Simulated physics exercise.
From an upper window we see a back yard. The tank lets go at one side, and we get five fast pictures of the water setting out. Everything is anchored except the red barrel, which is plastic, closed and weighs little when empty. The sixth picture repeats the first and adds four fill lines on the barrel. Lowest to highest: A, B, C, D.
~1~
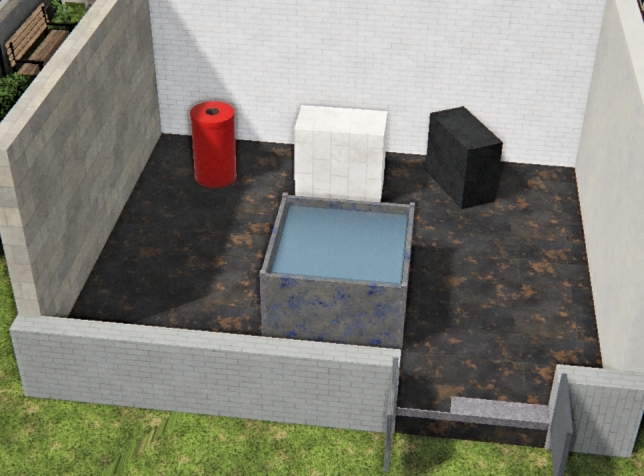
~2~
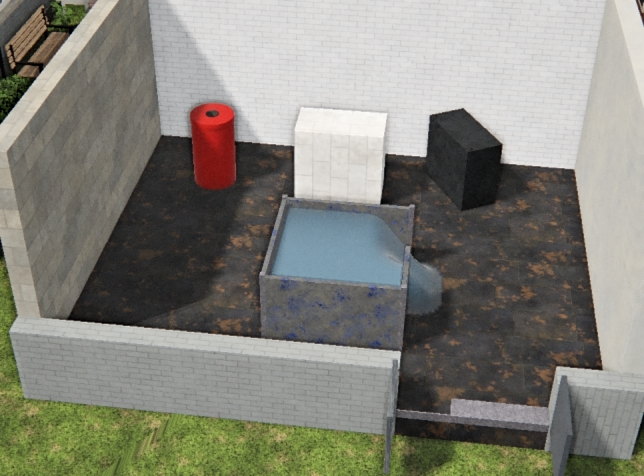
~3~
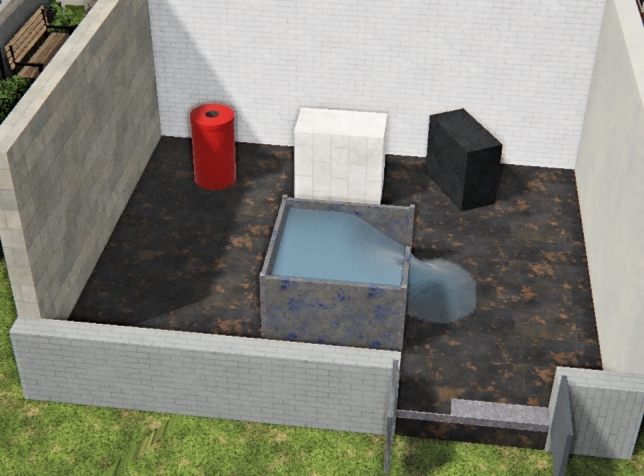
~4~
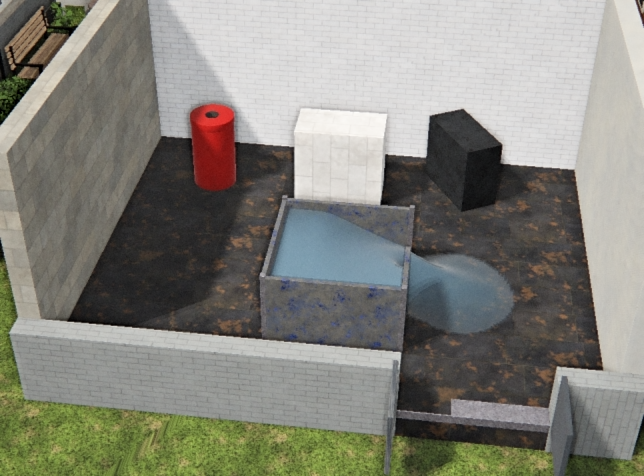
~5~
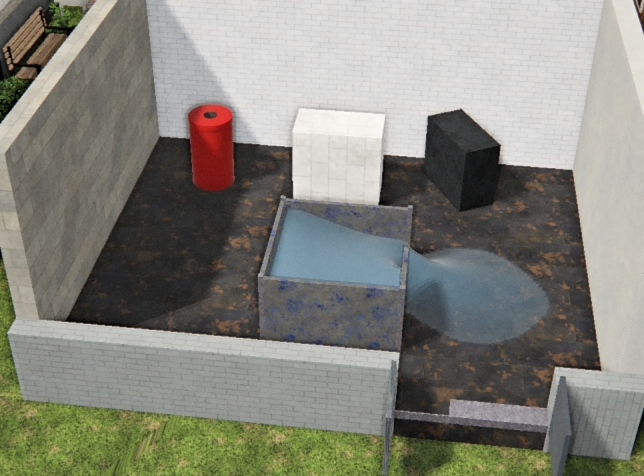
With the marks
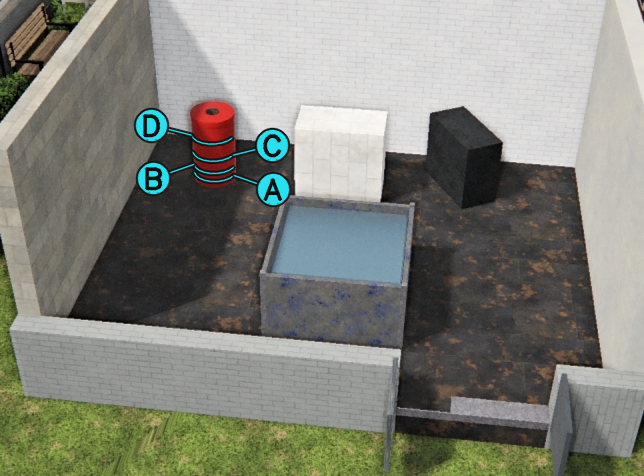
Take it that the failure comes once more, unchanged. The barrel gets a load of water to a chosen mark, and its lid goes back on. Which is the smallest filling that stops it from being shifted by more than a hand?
A is the one.
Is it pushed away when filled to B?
No.
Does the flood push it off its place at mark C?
No.
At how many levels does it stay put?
All of the four.
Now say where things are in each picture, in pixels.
Lid of the red barrel at (212, 112); tank full, its middle at (341, 244); open gate at (478, 361).
Water covers 1 % of the ground and is seen nearest the barrel at (430, 270).
Water covers 3 % of the ground and is seen nearest the barrel at (430, 264).
Water covers 5 % of the ground and is seen nearest the barrel at (430, 264).
Lid of the red barrel at (209, 115); water covers 8 % of the ground and is seen nearest the barrel at (429, 259).
On the marked copy, A at (211, 181); B at (210, 173); C at (209, 161); D at (208, 144); from the bottom up A, B, C, D.
For mark A, it does not move.
For mark B, it does not move.
For mark C, it does not move.
For mark D, it does not move.
